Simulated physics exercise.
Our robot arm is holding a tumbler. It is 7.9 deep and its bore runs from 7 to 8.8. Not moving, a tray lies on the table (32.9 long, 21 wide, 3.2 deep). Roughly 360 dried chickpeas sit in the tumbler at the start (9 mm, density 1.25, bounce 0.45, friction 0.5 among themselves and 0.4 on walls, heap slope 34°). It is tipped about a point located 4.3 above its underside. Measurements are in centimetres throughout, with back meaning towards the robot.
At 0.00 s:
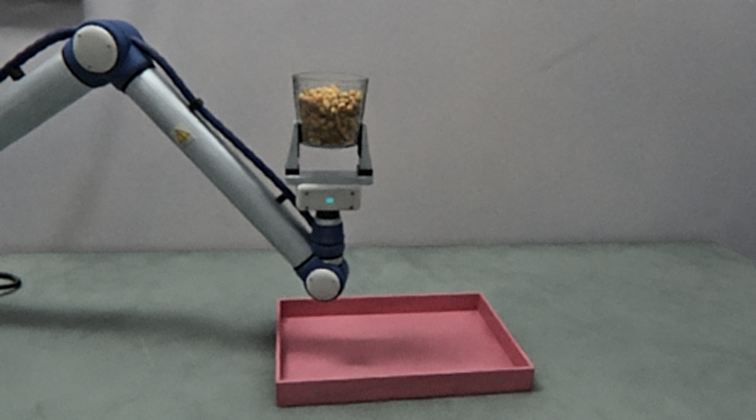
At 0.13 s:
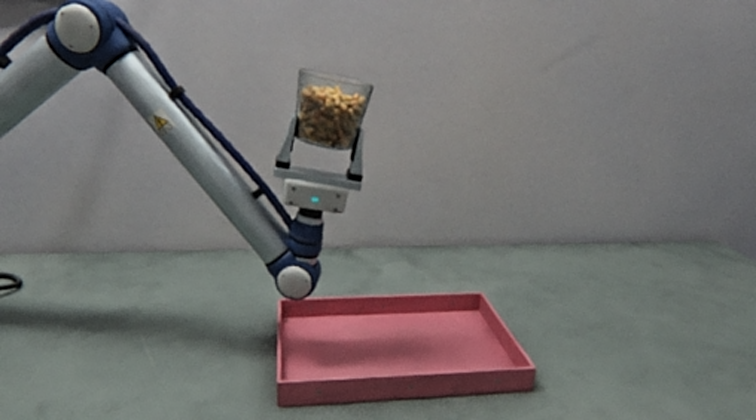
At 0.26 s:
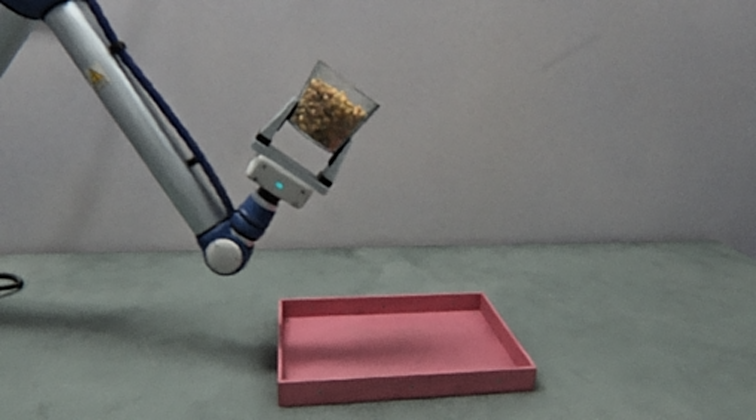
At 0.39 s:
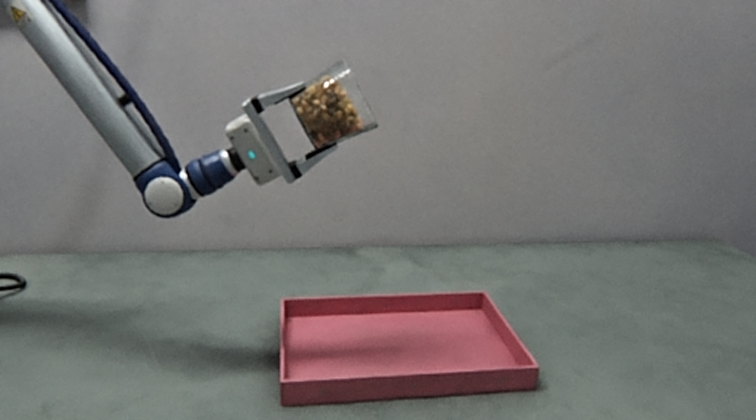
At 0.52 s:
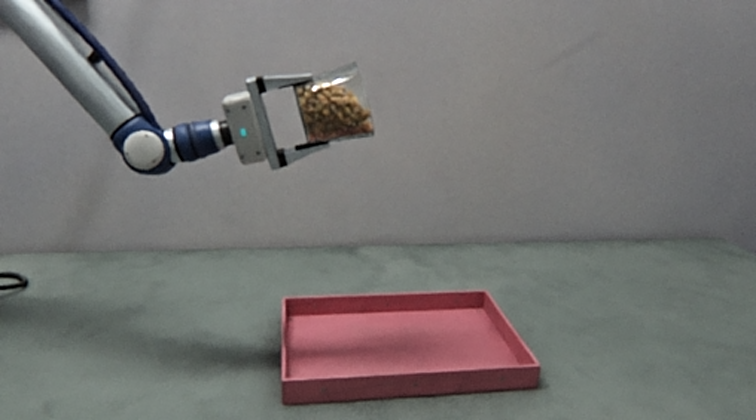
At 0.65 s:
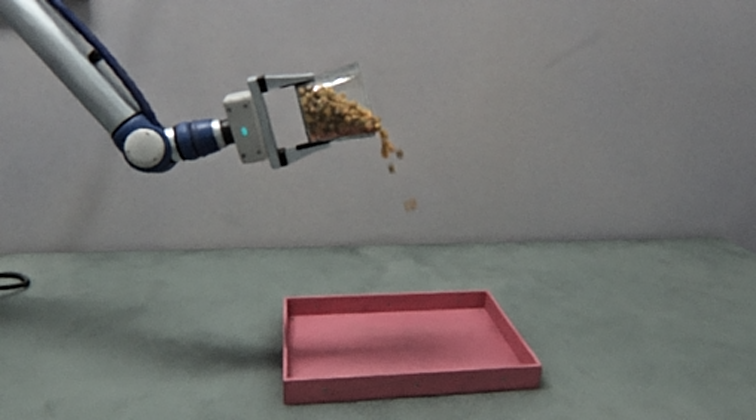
A robot arm tips a clear tumbler rightward, and a few chickpeas start dropping out.
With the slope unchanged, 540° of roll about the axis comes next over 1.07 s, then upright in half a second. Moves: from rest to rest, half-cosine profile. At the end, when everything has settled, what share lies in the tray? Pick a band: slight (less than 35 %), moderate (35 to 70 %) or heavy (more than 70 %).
Moderate.
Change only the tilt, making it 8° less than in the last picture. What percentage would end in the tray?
Estimate: Around 20 %.
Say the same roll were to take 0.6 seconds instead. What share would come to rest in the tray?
Then roughly 25 per cent.
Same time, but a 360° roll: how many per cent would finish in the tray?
Then about 45 percent.
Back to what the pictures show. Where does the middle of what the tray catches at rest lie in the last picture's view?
Roughly pixel (426, 336).
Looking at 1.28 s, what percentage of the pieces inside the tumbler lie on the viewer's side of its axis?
30 per cent.
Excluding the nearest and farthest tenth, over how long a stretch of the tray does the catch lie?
20 cm, roughly.
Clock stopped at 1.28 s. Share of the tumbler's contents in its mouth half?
Close to 40 per cent sits in the mouth half.
After 1.28 s, tipped 76°, highest piece 38 above the table; 258 in the tumbler, 62 in the tray, 2 on the table or floor, 41 in flight or on a rim.
After 1.91 s, tipped 53°, highest piece 36 above the table; 187 in the tumbler, 159 in the tray, 7 on the table or floor, 10 in flight or on a rim.
After 2.42 s, upright, highest piece 38 above the table; 186 in the tumbler, 168 in the tray, 9 on the table or floor.
After 3.12 s, upright, highest piece 38 above the table; 186 in the tumbler, 168 in the tray, 9 on the table or floor.
In the end, 186 in the tumbler, 168 in the tray, 9 on the table or floor. That is 46 % in the tray.
